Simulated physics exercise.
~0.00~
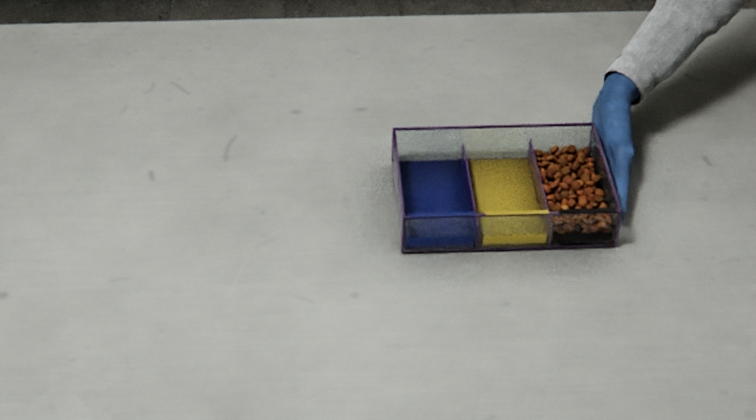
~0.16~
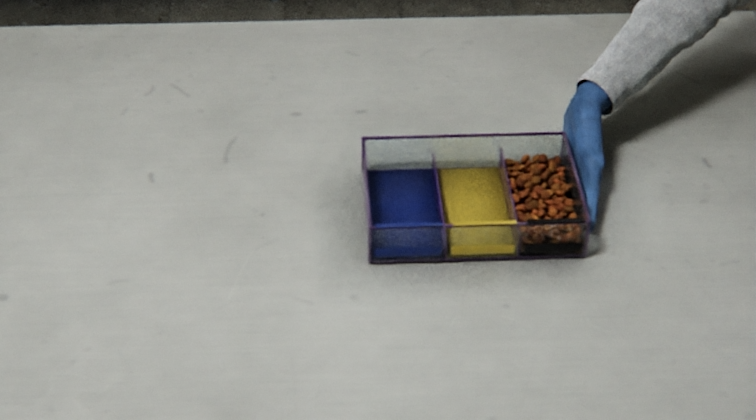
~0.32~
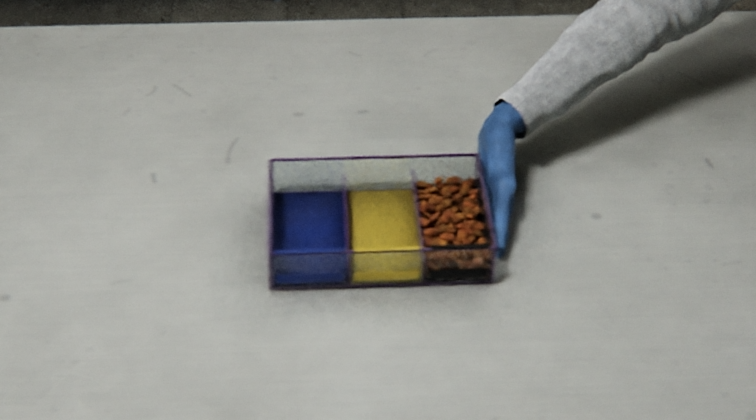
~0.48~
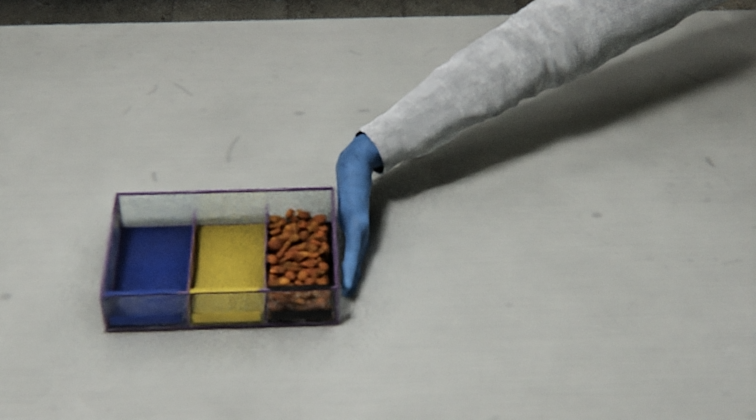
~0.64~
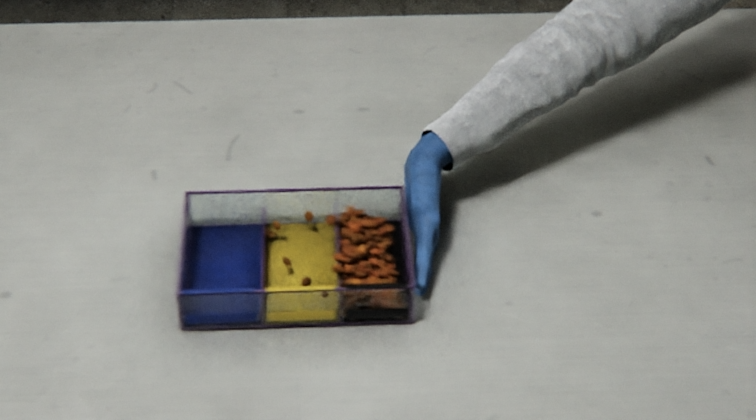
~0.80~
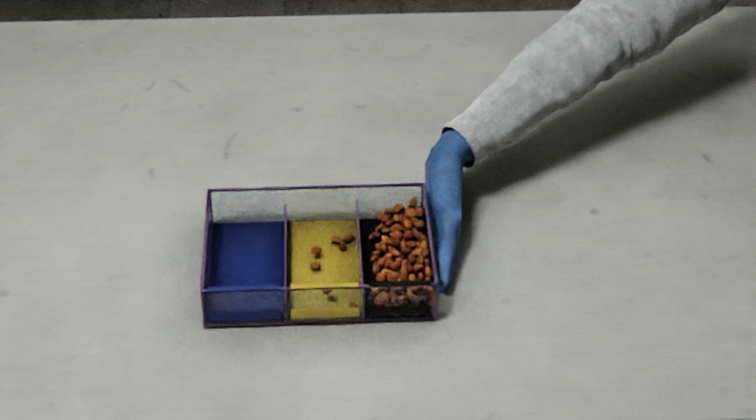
A clear divided tray with blue, yellow and black compartments, the black one holding brown kibble, slides left across a pale surface with a blue-gloved hand at its right side, then moves back right as a few pieces spill into the yellow compartment and most stay in the black.
